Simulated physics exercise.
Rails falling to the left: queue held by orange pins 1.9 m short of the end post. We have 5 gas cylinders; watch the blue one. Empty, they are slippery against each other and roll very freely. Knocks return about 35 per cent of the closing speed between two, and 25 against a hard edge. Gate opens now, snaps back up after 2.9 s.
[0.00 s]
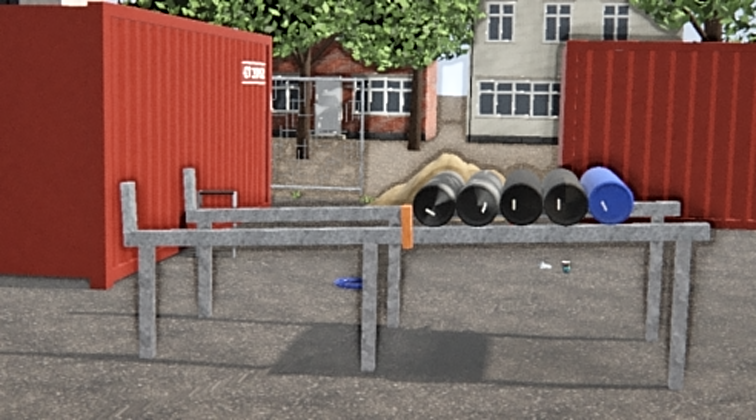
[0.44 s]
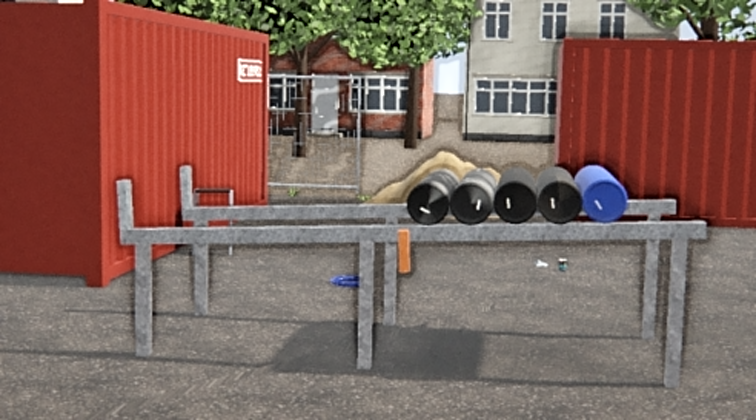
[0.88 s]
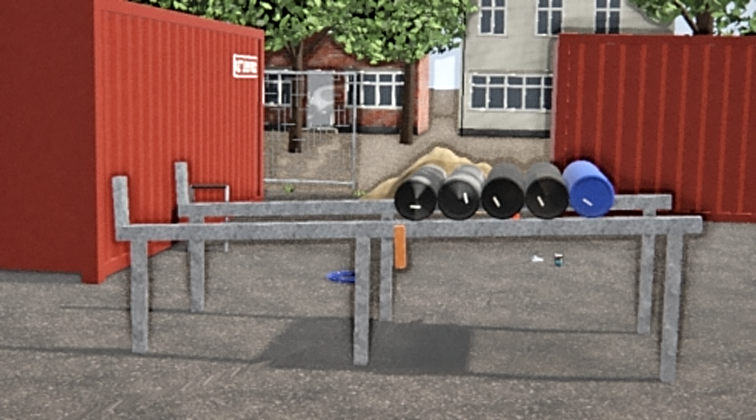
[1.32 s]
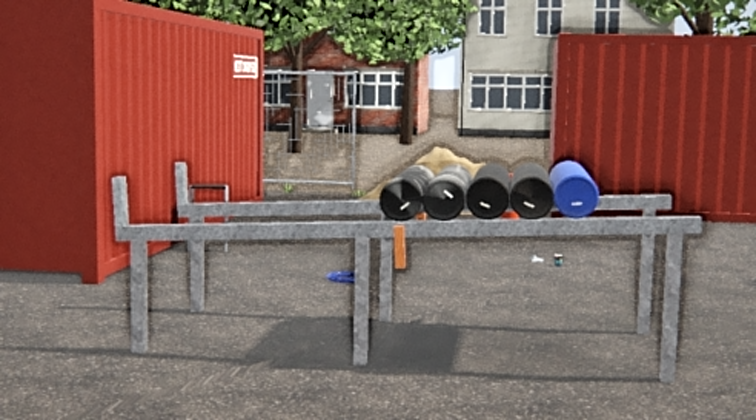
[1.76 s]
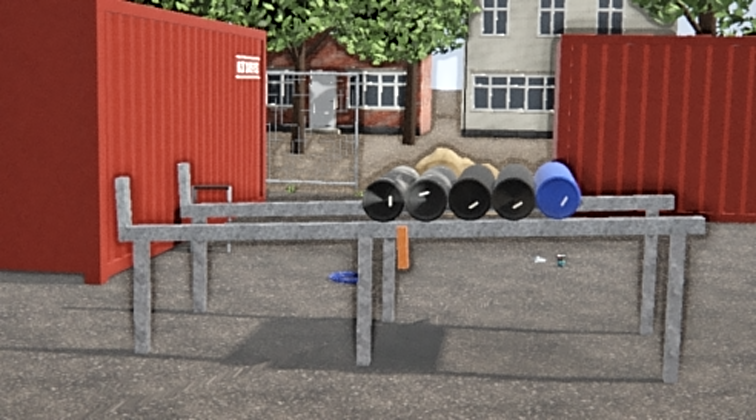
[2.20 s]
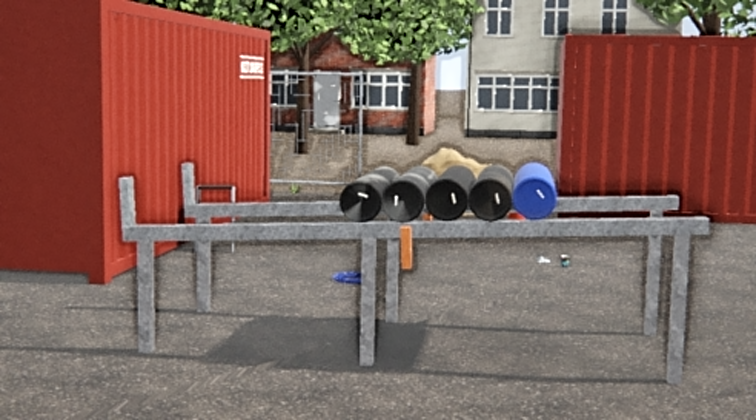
In a yard between red containers, an orange pin drops and four black cylinders and a blue one roll left along rails.
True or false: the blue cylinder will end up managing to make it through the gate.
False.
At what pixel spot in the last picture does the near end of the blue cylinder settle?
It comes to rest around (476, 200).
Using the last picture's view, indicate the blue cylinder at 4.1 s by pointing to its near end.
(489, 200), roughly.
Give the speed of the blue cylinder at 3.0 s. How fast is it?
0.6 m/s or so.
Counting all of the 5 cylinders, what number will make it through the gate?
I count 3 altogether.
After 3.0 s, blue is on the rails, 40 cm above the pins, rolling left; 3 of 5 have passed.
After 4.1 s, blue is on the rails, 55 cm above the pins, rolling right; 3 of 5 have passed.
At rest (5.4 s), blue is on the rails, 45 cm above the pins; 3 of 5 have passed.
